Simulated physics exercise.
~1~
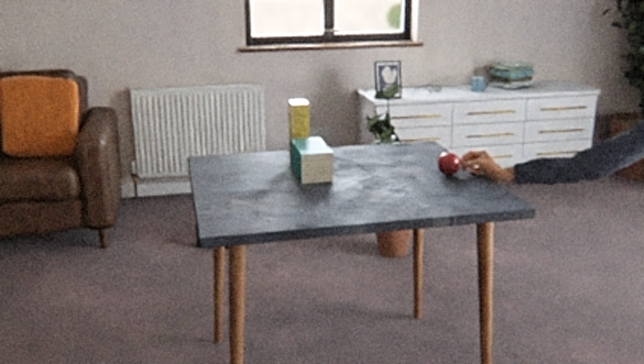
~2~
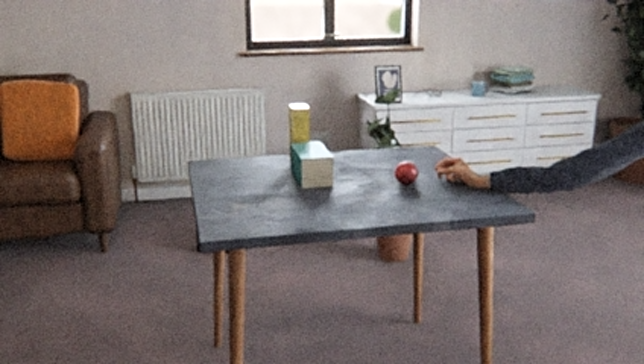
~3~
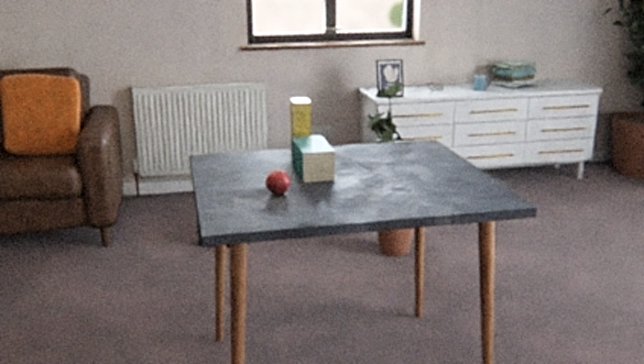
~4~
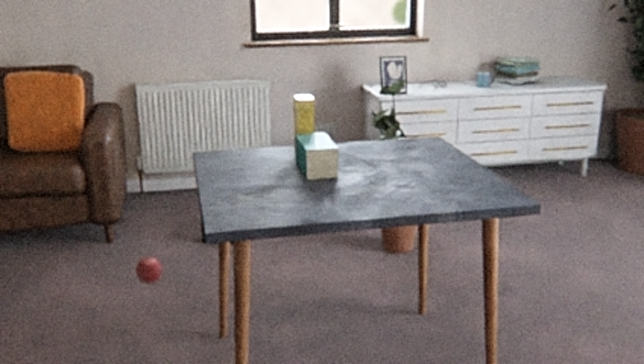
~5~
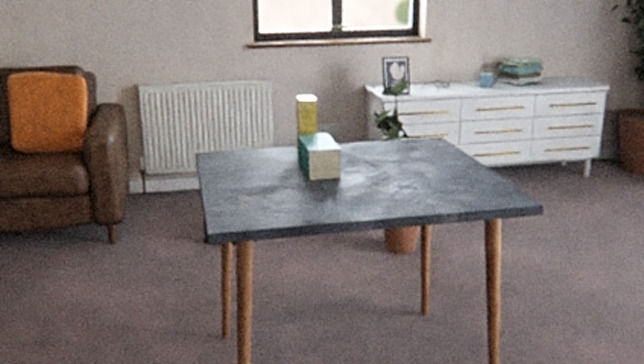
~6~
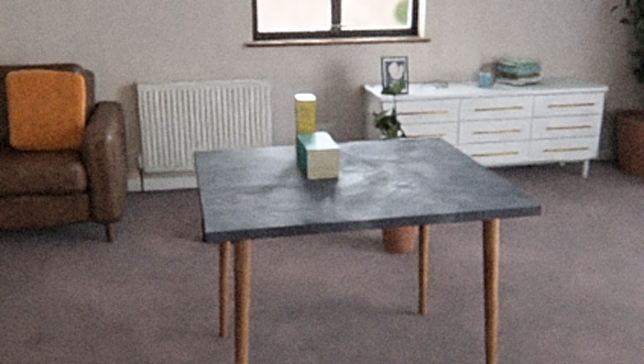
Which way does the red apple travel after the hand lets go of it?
The red apple moves to the left across the table, as the viewer sees it.
